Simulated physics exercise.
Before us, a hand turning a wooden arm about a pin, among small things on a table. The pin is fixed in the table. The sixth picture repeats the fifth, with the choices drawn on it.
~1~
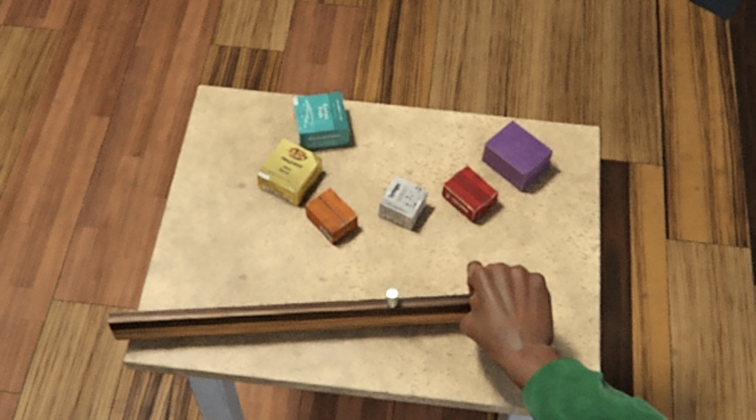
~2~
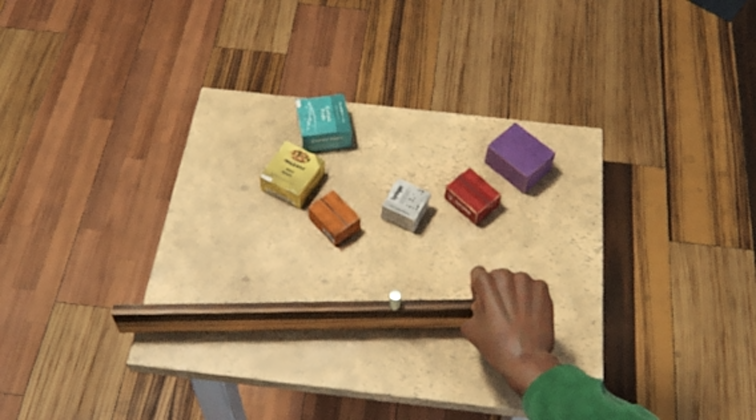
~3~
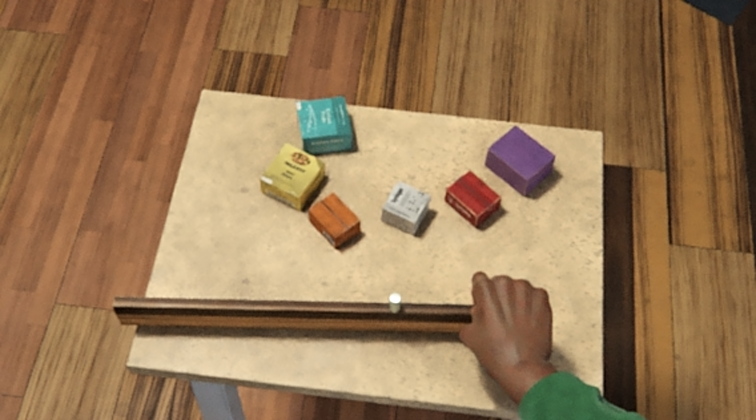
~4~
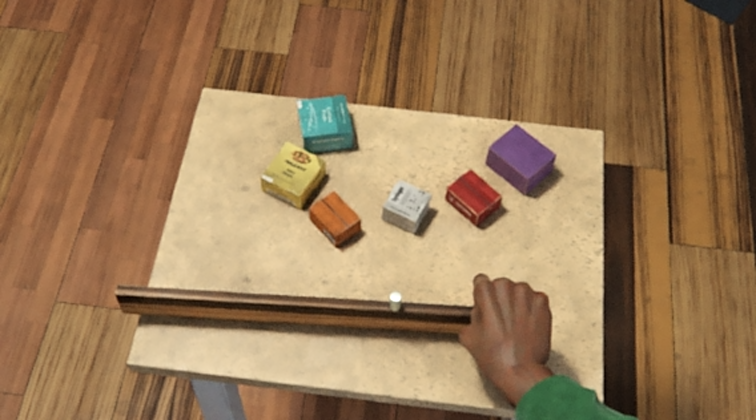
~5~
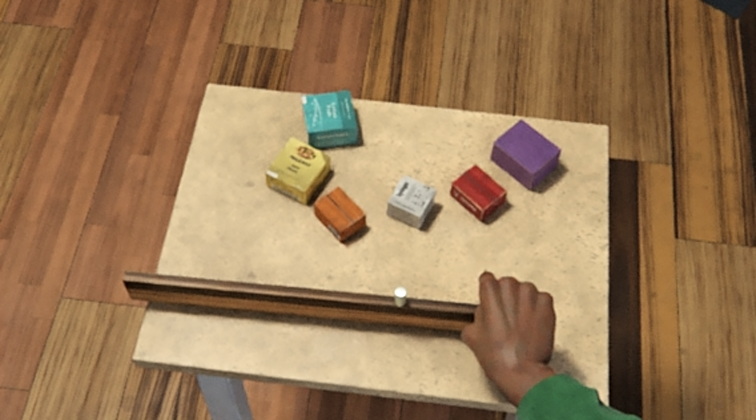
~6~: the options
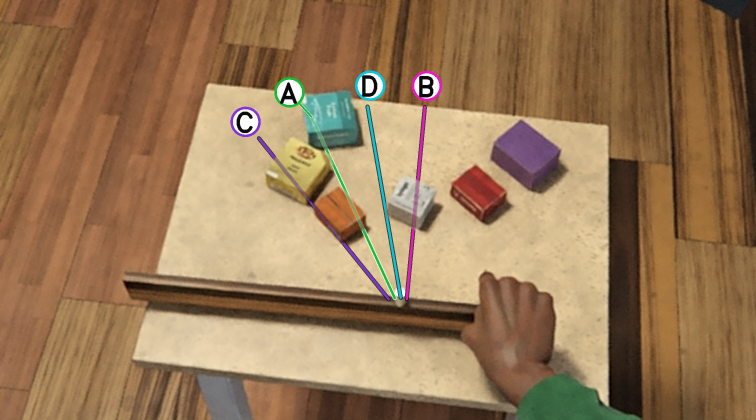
A hand slightly turns a wooden arm, raising its left end beside small colourful boxes.
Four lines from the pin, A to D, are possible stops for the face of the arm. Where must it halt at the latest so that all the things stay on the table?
Up to line A.
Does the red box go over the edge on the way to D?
No.
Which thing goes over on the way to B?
The turquoise box goes over.
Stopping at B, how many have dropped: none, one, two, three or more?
By then, one.
On the copy, A at (351, 202); B at (416, 197); C at (321, 215); D at (383, 197).
On A. First, arm (275, 240); turquoise box (329, 120); purple block (525, 155).
Then, arm (313, 204); turquoise box (335, 116); yellow packet (313, 166).
Finally, arm (348, 188); turquoise box (356, 103); yellow packet (360, 157); nothing has fallen.
By contrast, B drops the turquoise box; C is safe but short; D drops the turquoise box.
